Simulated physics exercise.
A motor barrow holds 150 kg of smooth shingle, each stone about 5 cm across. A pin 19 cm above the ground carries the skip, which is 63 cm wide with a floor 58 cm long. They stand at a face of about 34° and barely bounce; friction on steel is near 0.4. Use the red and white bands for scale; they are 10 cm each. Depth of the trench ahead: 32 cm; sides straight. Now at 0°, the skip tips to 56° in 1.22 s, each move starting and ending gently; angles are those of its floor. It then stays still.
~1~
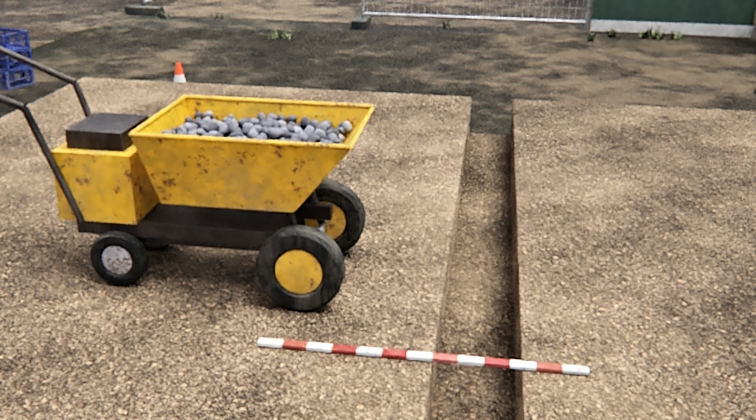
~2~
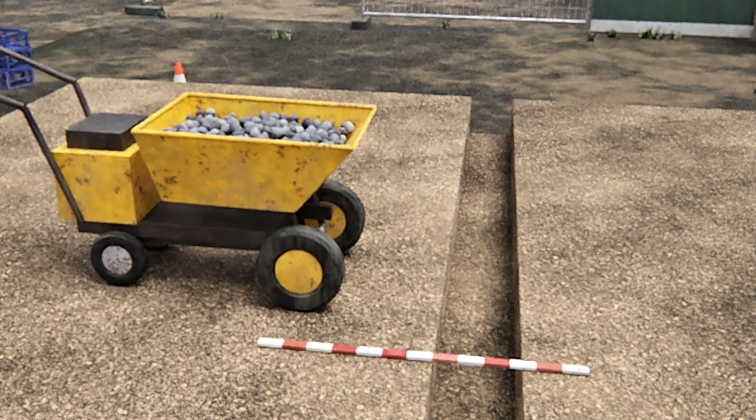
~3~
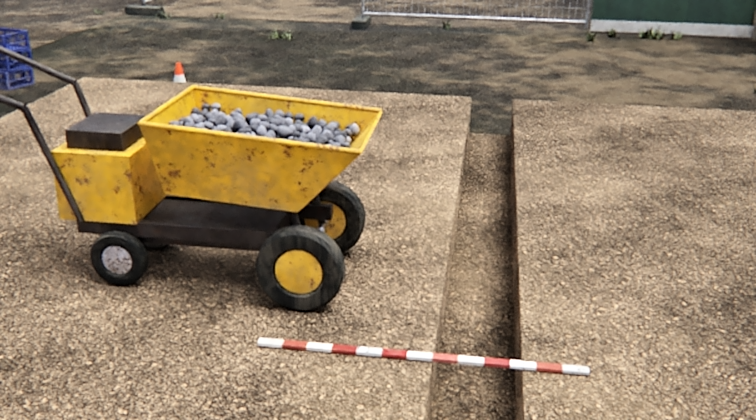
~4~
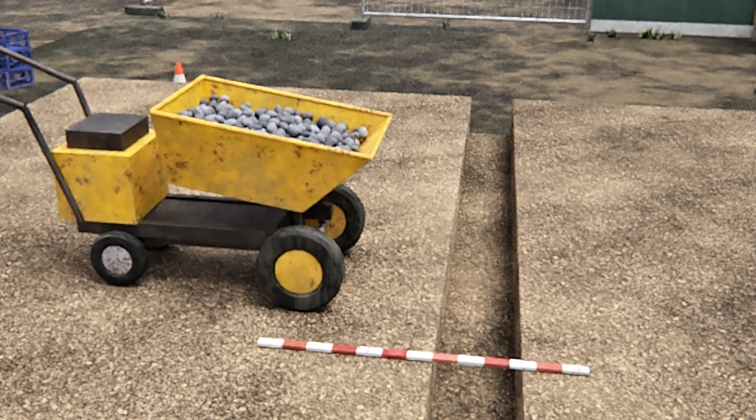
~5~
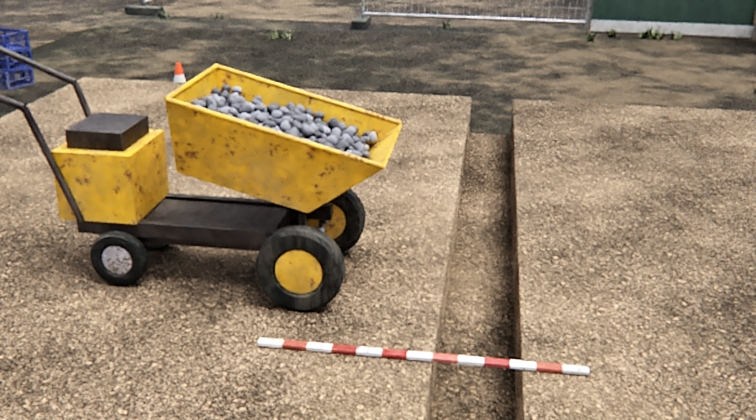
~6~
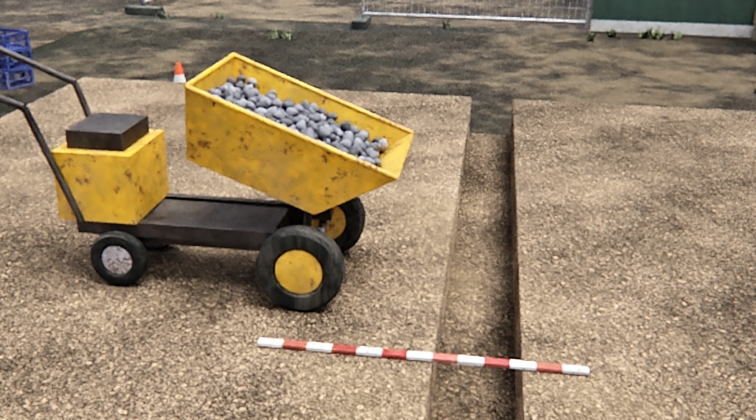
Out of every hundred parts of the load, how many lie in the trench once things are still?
Around 70 out of 100.
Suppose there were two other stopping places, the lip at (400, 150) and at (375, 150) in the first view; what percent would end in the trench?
40 % and 55 %.
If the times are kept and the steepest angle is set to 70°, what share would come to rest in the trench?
Roughly 90 per cent would end in the trench.
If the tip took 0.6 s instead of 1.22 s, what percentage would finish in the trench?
It'd be some 55 per cent.
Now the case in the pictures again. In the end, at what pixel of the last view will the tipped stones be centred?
Somewhere around (480, 338) in the last picture.
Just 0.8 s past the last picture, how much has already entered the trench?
Close to 15 per cent at that time.
Then, 0.4 s after the last picture the floor is at 48°, 100 % in the skip; the foremost stones are at (424, 208).
Then, 0.8 s after the last picture the floor is at 56°, 84 % in the skip, 16 % in the trench; the foremost stones are at (509, 318).
Then, 1.2 s after the last picture the floor is at 56°, 55 % in the skip, 39 % in the trench, 6 % past the trench; the foremost stones are at (592, 303).
Then, 3.1 s after the last picture the floor is at 56°, 24 % in the skip, 70 % in the trench, 6 % past the trench; the foremost stones are at (657, 314).
